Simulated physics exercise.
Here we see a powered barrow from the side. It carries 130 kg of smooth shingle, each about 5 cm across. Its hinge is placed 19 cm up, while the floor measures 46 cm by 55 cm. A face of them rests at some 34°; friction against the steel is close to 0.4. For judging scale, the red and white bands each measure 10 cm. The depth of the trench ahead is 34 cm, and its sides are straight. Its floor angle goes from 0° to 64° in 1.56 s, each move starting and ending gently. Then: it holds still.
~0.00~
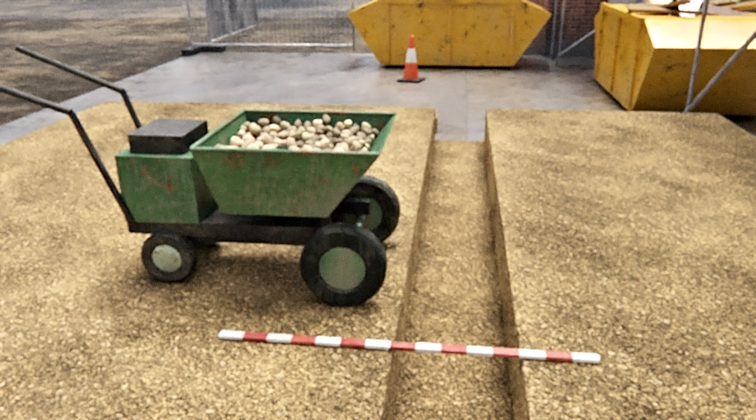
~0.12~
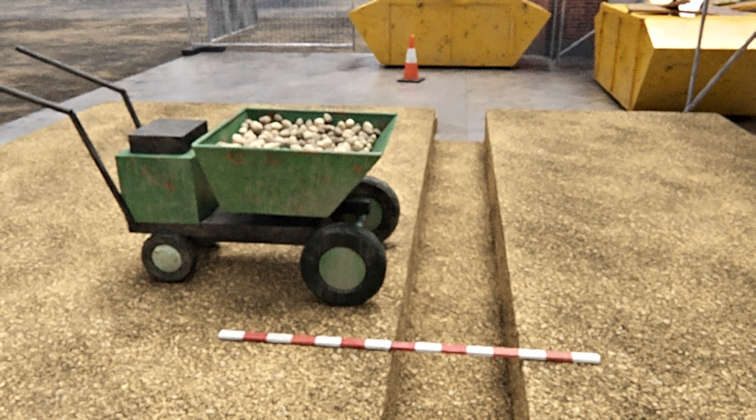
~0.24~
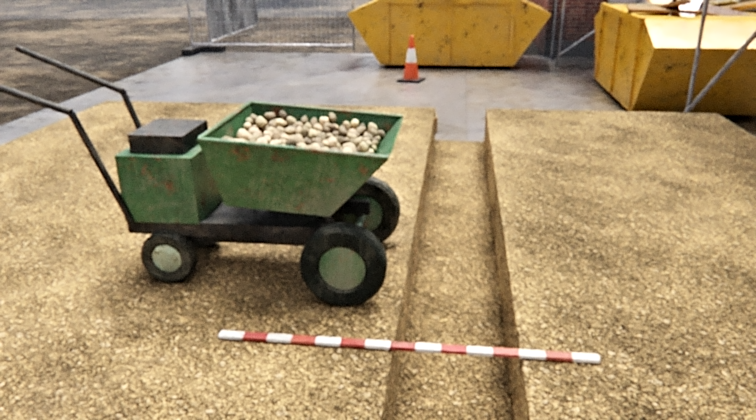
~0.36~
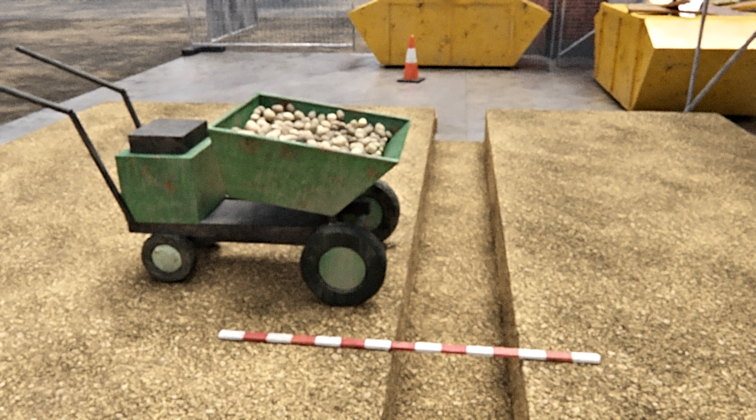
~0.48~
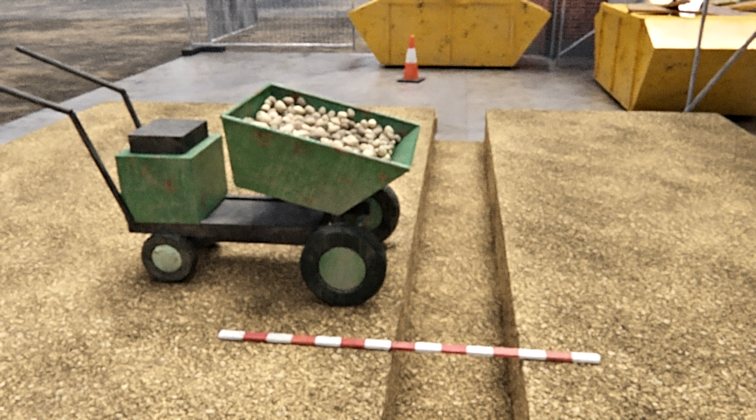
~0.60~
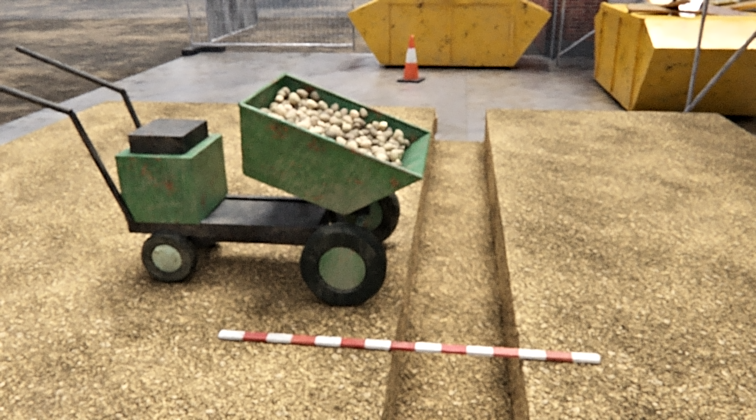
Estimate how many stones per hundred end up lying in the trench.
65 %.
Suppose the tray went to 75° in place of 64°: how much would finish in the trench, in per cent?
It would be near 60 per cent.
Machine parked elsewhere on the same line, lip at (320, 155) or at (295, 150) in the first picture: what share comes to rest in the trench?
From the first spot near 100, from the second near 100 per cent.
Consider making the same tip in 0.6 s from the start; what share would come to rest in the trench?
Then roughly 45 percent.
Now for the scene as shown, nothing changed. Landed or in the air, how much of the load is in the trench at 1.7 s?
About 20%.
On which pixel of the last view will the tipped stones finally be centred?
Roughly at (493, 320).
After 1.2 s the floor is at 54°; 100 % in the tray; the foremost stones are at (464, 213).
After 1.7 s the floor is at 64°; 64 % in the tray, 19 % in the trench, 17 % past the trench; the foremost stones are at (570, 275).
After 2.0 s the floor is at 64°; 33 % in the tray, 33 % in the trench, 34 % past the trench; the foremost stones are at (661, 279).
After 4.0 s the floor is at 64°; 0 % in the tray, 65 % in the trench, 35 % past the trench; the foremost stones are at (721, 281).
